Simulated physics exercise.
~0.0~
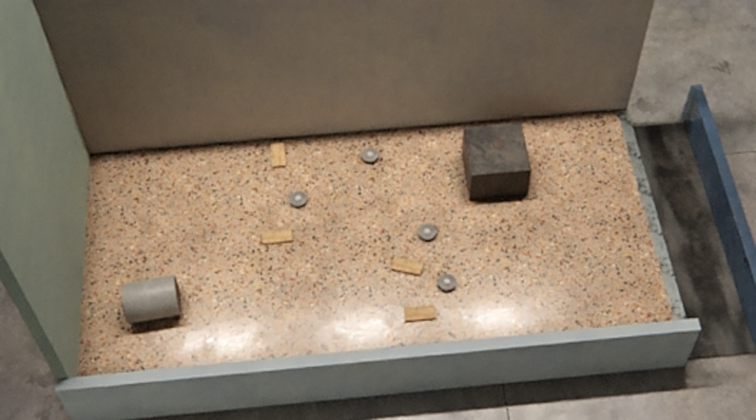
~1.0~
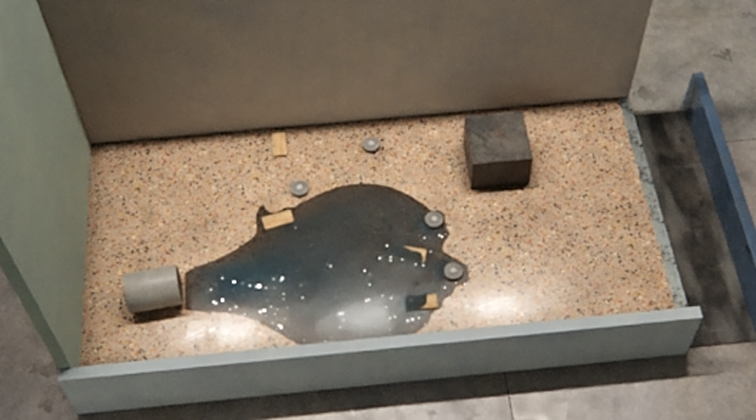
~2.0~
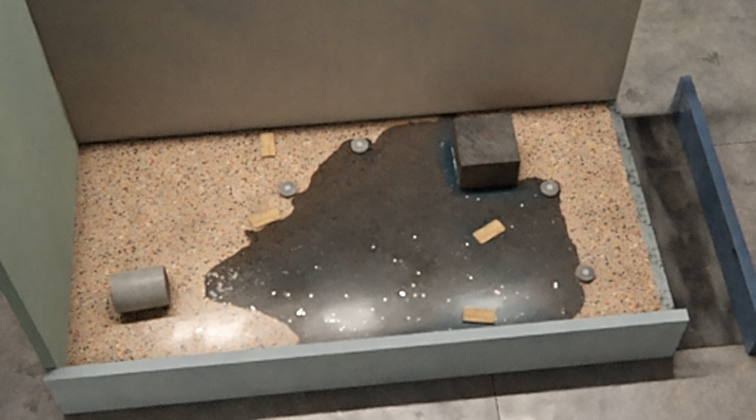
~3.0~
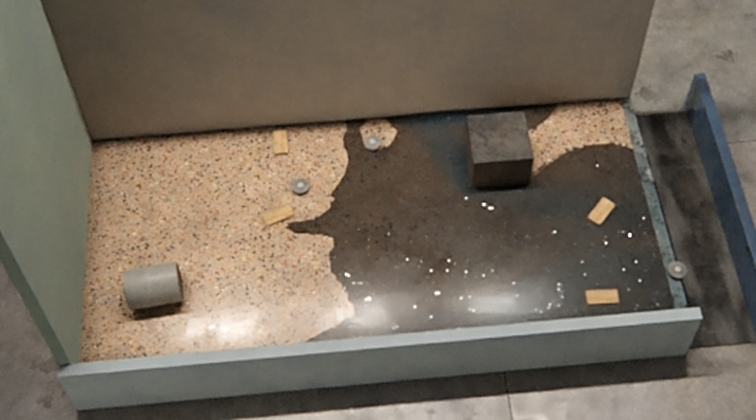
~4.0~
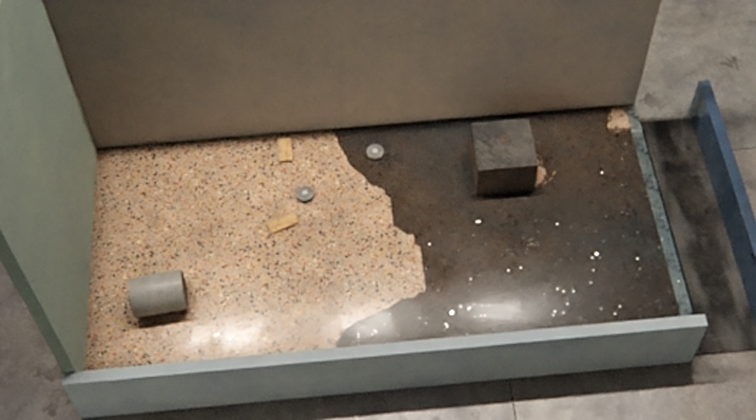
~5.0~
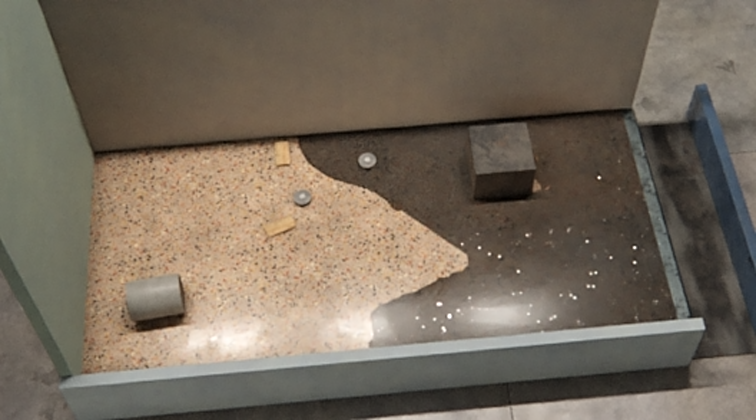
Dark liquid spilled from a drum lying on the left and spread rightward across the speckled floor, carrying two lids and two boards off past the right edge, while the remaining lids and boards stayed behind as the liquid drew away from the drum.
